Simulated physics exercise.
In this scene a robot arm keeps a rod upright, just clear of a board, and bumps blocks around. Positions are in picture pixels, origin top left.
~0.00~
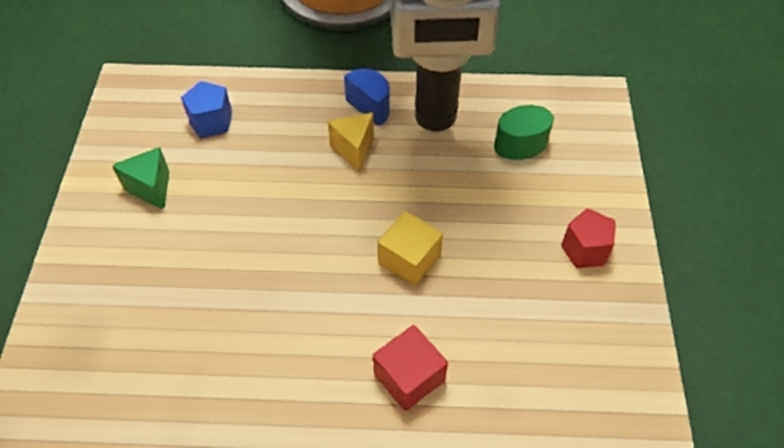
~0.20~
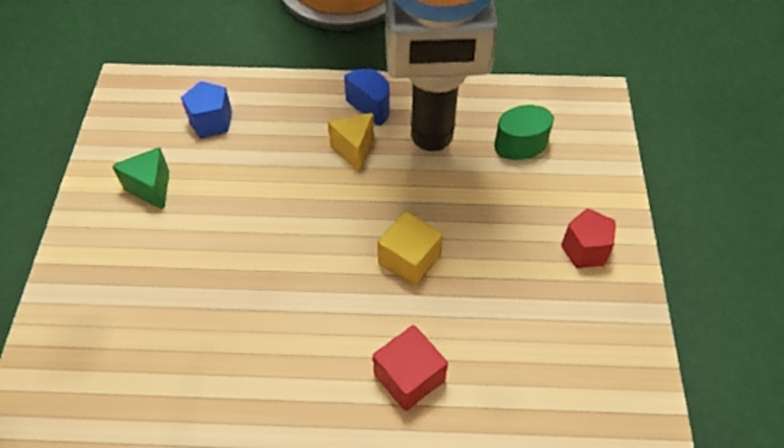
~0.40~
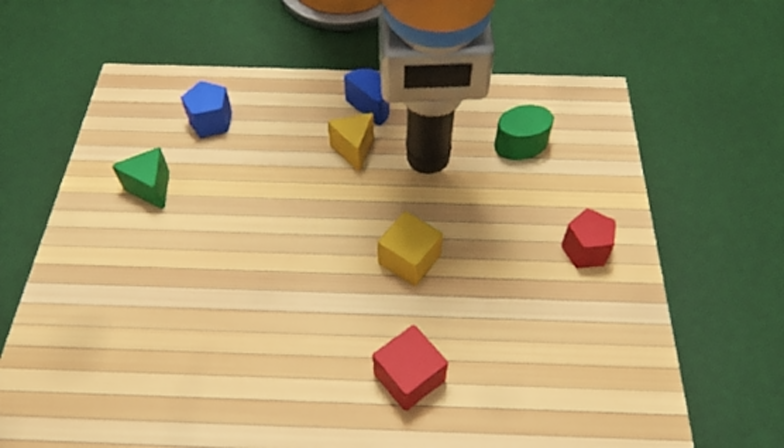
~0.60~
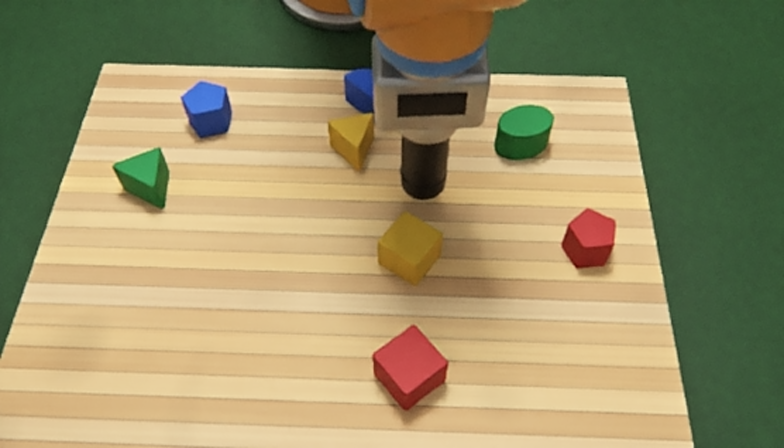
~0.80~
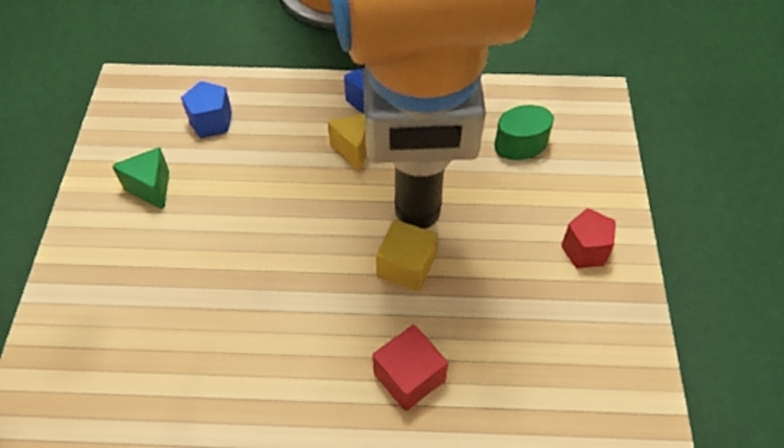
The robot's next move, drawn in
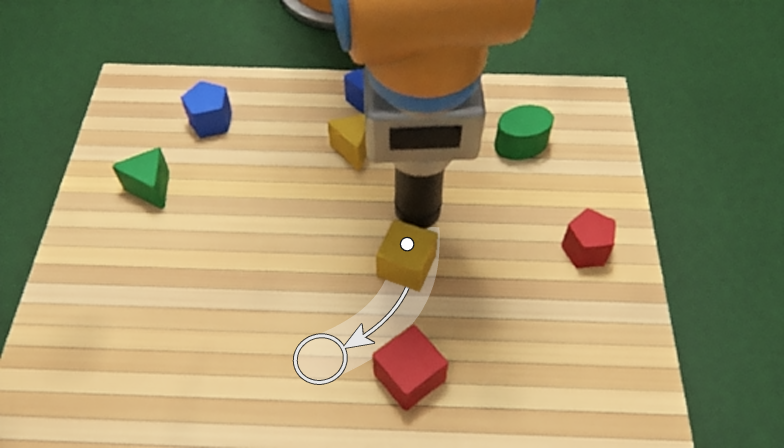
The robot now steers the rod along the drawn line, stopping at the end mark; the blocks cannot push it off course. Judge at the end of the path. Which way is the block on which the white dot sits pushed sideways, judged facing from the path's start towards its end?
Its sideways move is to the left.
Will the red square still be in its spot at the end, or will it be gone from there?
It ends up somewhere else.
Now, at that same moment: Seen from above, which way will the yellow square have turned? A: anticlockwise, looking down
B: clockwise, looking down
I choose A.
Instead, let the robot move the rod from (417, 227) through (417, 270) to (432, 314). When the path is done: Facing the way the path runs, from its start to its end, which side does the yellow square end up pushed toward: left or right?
That block drifts right.
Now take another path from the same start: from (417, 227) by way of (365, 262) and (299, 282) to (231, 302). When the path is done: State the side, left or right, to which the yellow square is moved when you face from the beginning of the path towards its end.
Facing from start to end, it will go to the left.
The line goes from (417, 227) over (411, 279) and (377, 326) to (320, 359); the dot is on the yellow square.
On the path given first. One third of the way, rod at (411, 267); yellow square at (394, 302).
Two thirds of the way, rod at (375, 315); yellow square at (356, 354); red square at (415, 378).
At the end, rod at (318, 346); yellow square at (330, 389), turned 40° anticlockwise; red square at (415, 378).
